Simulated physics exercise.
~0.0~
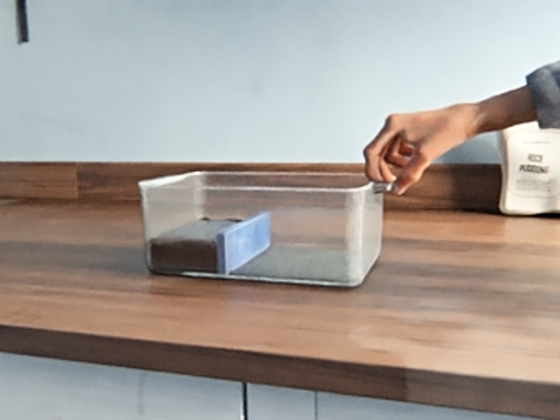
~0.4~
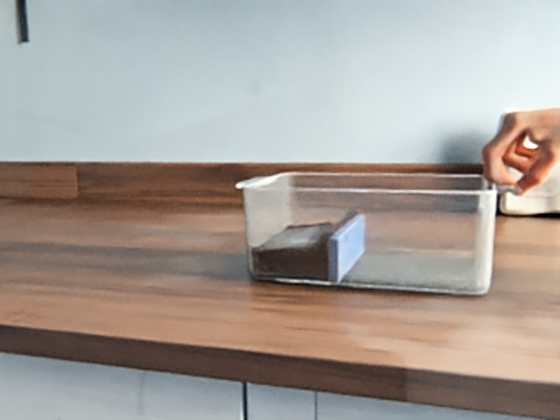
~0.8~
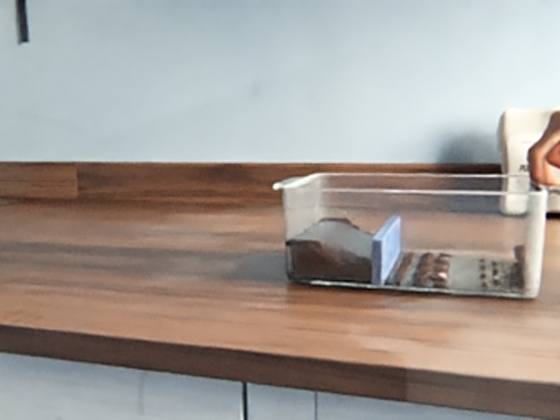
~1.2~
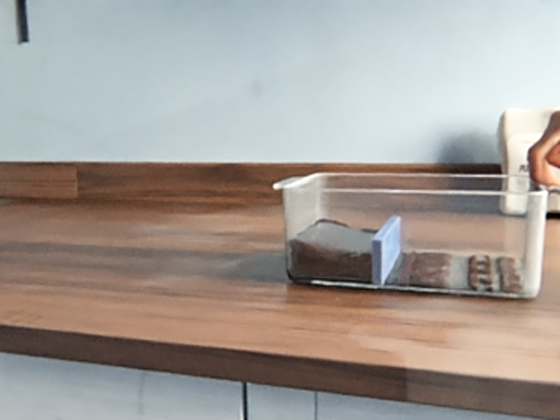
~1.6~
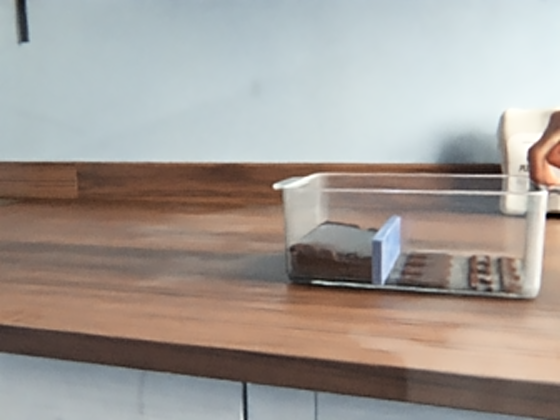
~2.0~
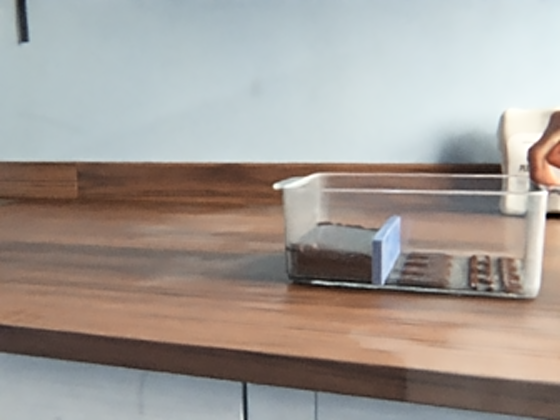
A hand pulls a clear tub right, and some dark coffee ends up past its blue divider.
